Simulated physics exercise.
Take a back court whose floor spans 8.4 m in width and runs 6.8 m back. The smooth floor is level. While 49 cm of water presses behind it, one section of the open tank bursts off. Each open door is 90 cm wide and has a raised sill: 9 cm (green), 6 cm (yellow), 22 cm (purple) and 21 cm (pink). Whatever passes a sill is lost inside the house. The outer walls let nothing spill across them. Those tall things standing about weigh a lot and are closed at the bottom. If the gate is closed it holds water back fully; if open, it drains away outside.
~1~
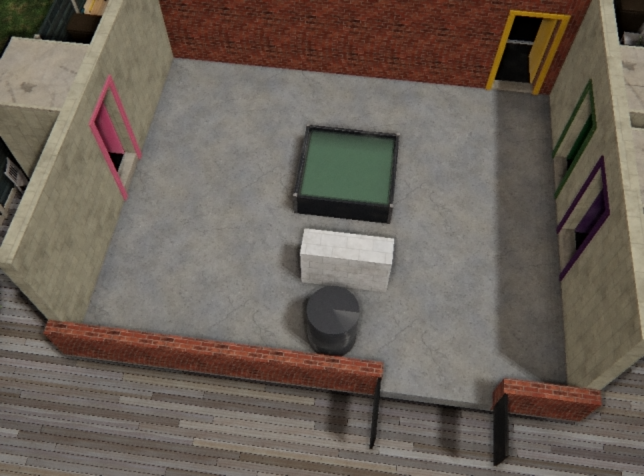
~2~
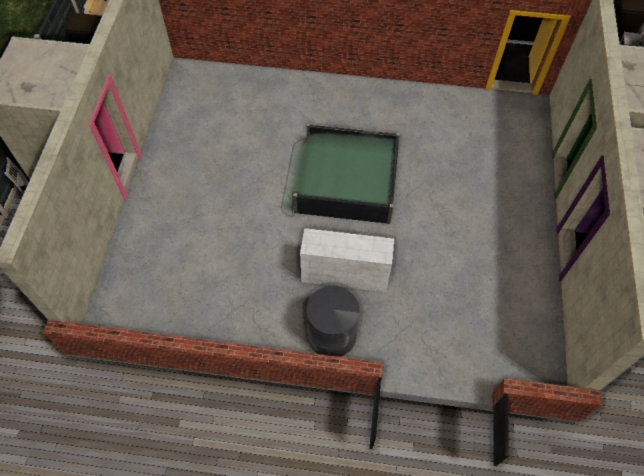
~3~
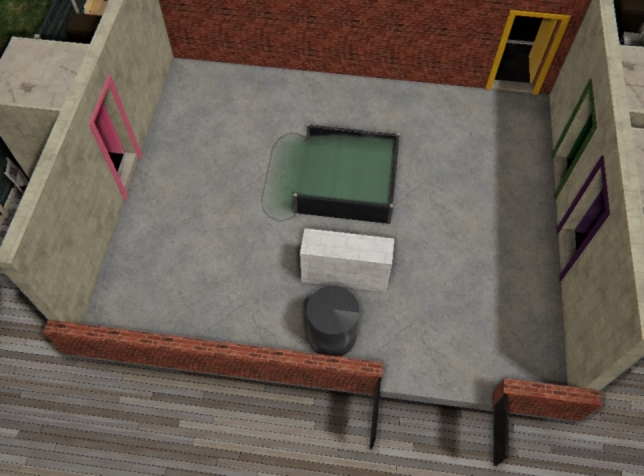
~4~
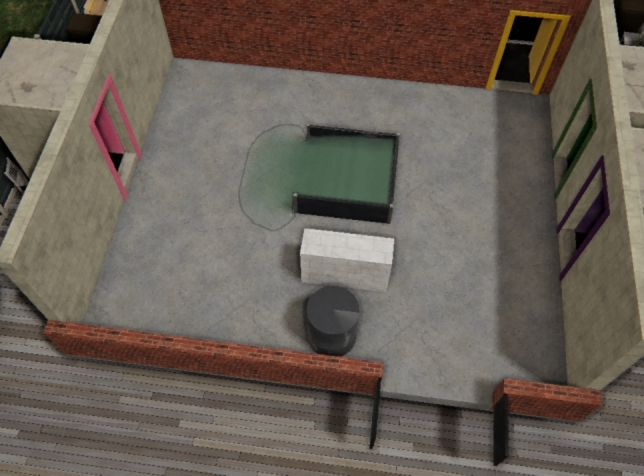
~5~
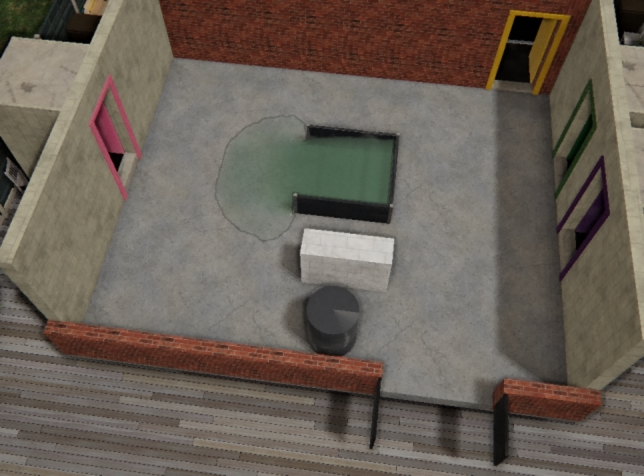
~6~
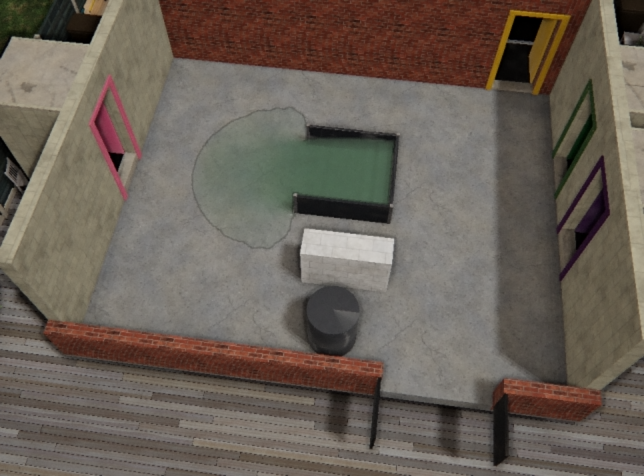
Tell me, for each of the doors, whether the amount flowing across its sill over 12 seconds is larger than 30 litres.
For 12 seconds: The green door, not larger; the yellow door, not larger; the purple door, not larger; the pink door, not larger.
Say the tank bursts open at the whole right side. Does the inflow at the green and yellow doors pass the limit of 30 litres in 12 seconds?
So green ends up past the limit and yellow ends up past the limit.
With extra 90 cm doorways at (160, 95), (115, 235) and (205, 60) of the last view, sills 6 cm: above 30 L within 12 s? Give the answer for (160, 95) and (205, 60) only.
Door 1: Limit broken; door 2: Limit broken.
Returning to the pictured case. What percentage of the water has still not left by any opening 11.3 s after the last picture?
I'd say close to 100 percent is still there.
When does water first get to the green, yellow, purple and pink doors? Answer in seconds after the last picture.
Going door by door, green gets it at 9.0 s, yellow at 7.5 s, purple not within the 12 s, pink at 0.4 s.
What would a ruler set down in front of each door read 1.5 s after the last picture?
Measured in centimetres, the green door gives 0, the yellow door 0, the purple door 0 and the pink door 23.
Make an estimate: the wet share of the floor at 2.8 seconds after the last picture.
Around 30 per cent.
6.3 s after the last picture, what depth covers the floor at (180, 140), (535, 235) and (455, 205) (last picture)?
The depths come out at 6, 0 and 0 centimetres, in the order listed.
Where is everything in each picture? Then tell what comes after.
The first picture shows the open tank at (348, 167) is whole and still, 49 cm deep.
In the second picture, water pours out at (304, 171) and has run 0.9 m, to (289, 212); typically 9 cm deep outside, 49 cm at the open tank's back.
In the third picture, water pours out at (304, 173) and has run 1.1 m, to (276, 216); typically 9 cm deep outside, 49 cm at the open tank's back.
In the fourth picture, water pours out at (304, 173) and has run 1.4 m, to (257, 219); typically 7 cm deep outside, 49 cm at the open tank's back.
In the fifth picture, water pours out at (304, 173) and has run 1.7 m, to (236, 140); typically 6 cm deep outside, 44 cm at the open tank's back.
In the sixth picture, the front is at (198, 171), 2.2 m from the gap at (304, 173); 4.8 m2 of floor is under water; 41 cm left at the back of the open tank.
Then, 0.7 s after the last picture water covers 20 % of the floor and is deepest (22 cm) near (138, 165); green door not reached, yellow door not reached, purple door not reached, pink door 18 cm at the sill, 0 L in.
Then, 1.5 s after the last picture water covers 30 % of the floor and is deepest (24 cm) near (138, 165); green door not reached, yellow door not reached, purple door not reached, pink door 23 cm at the sill, 0 L in.
Then, 2.8 s after the last picture water covers 30 % of the floor and is deepest (22 cm) near (173, 63); green door not reached, yellow door not reached, purple door not reached, pink door 14 cm at the sill, 1 L in.
Then, 6.3 s after the last picture water covers 55 % of the floor and is deepest (10 cm) near (303, 367); green door not reached, yellow door not reached, purple door not reached, pink door 6 cm at the sill, 2 L in.
Then, 11.3 s after the last picture water covers 80 % of the floor and is deepest (6 cm) near (210, 355); green door 3 cm at the sill, 0 L in, yellow door 4 cm at the sill, 0 L in, purple door not reached, pink door 3 cm at the sill, 2 L in.
